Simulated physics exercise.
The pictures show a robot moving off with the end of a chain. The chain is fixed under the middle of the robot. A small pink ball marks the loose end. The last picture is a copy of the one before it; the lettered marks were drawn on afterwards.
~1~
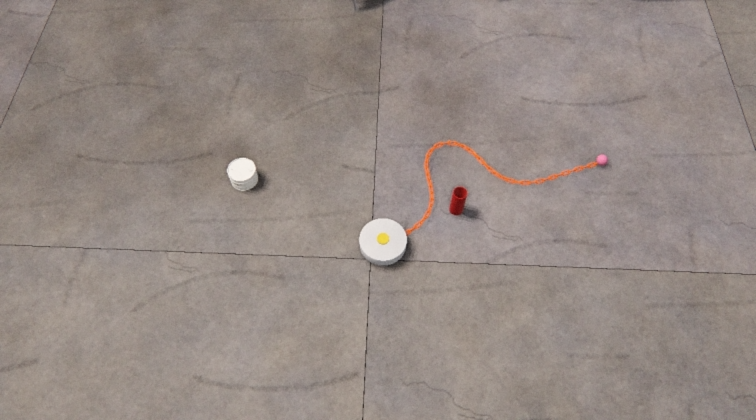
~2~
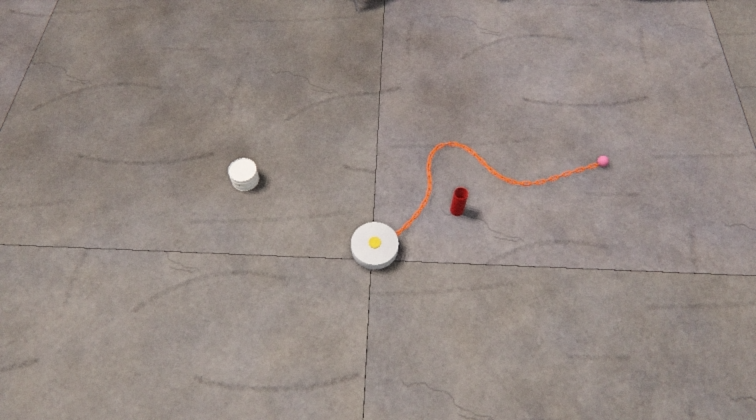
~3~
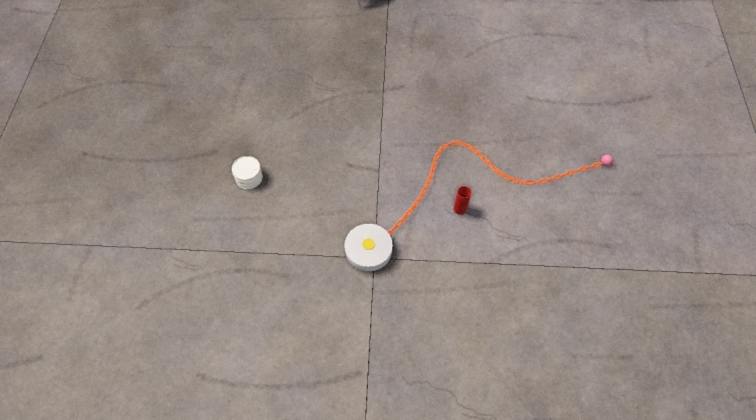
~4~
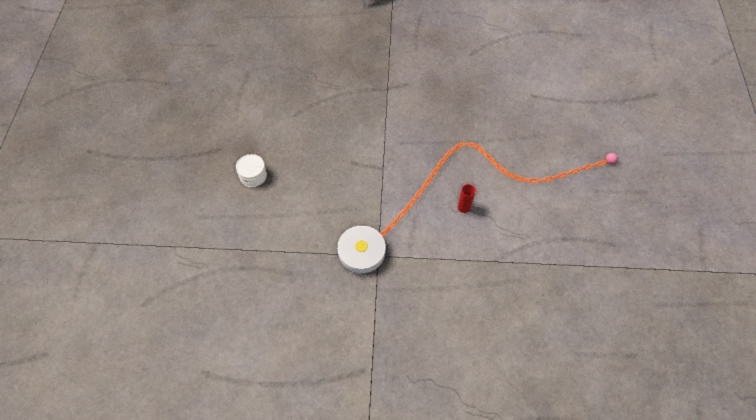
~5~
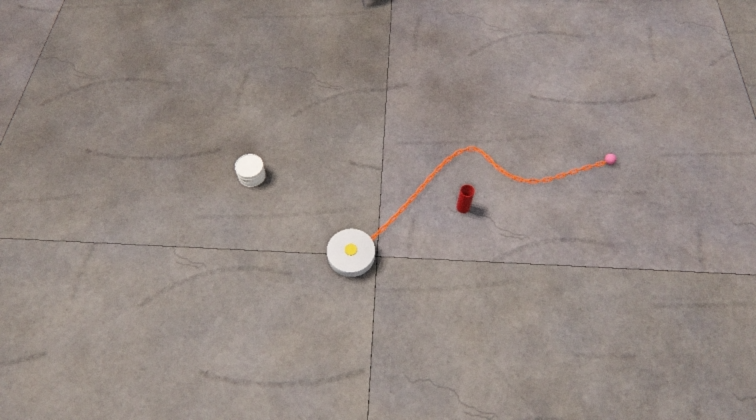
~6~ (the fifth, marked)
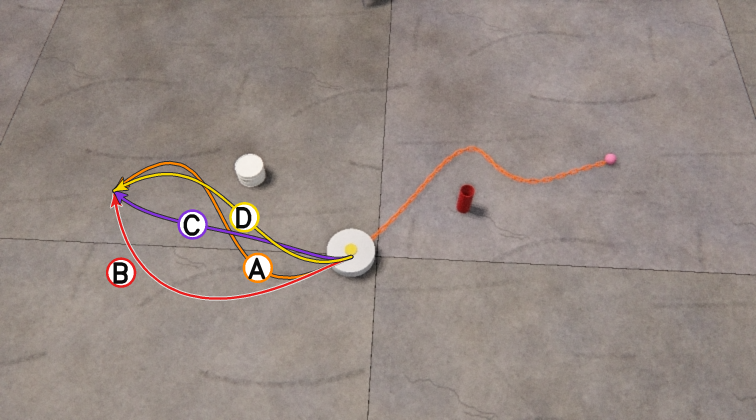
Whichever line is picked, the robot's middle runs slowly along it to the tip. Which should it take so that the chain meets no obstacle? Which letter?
Route C touches nothing.
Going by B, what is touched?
It meets the red post.
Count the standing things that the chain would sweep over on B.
In all, one.
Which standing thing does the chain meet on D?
It is the white tub.
On the copy, A from (351, 257) via (225, 223) to (116, 190); B from (351, 257) via (190, 296) to (114, 194); C from (351, 257) via (225, 231) to (114, 191); D from (351, 257) via (233, 207) to (114, 191).
On C. First, robot (256, 235), middle of the chain (430, 203), free end (586, 166).
Then, robot (164, 214), middle of the chain (343, 211), free end (506, 182).
Finally, robot (111, 187), middle of the chain (283, 207), free end (450, 192); nothing has been touched.
By contrast, A meets the red post and white tub; B meets the red post; D meets the white tub.
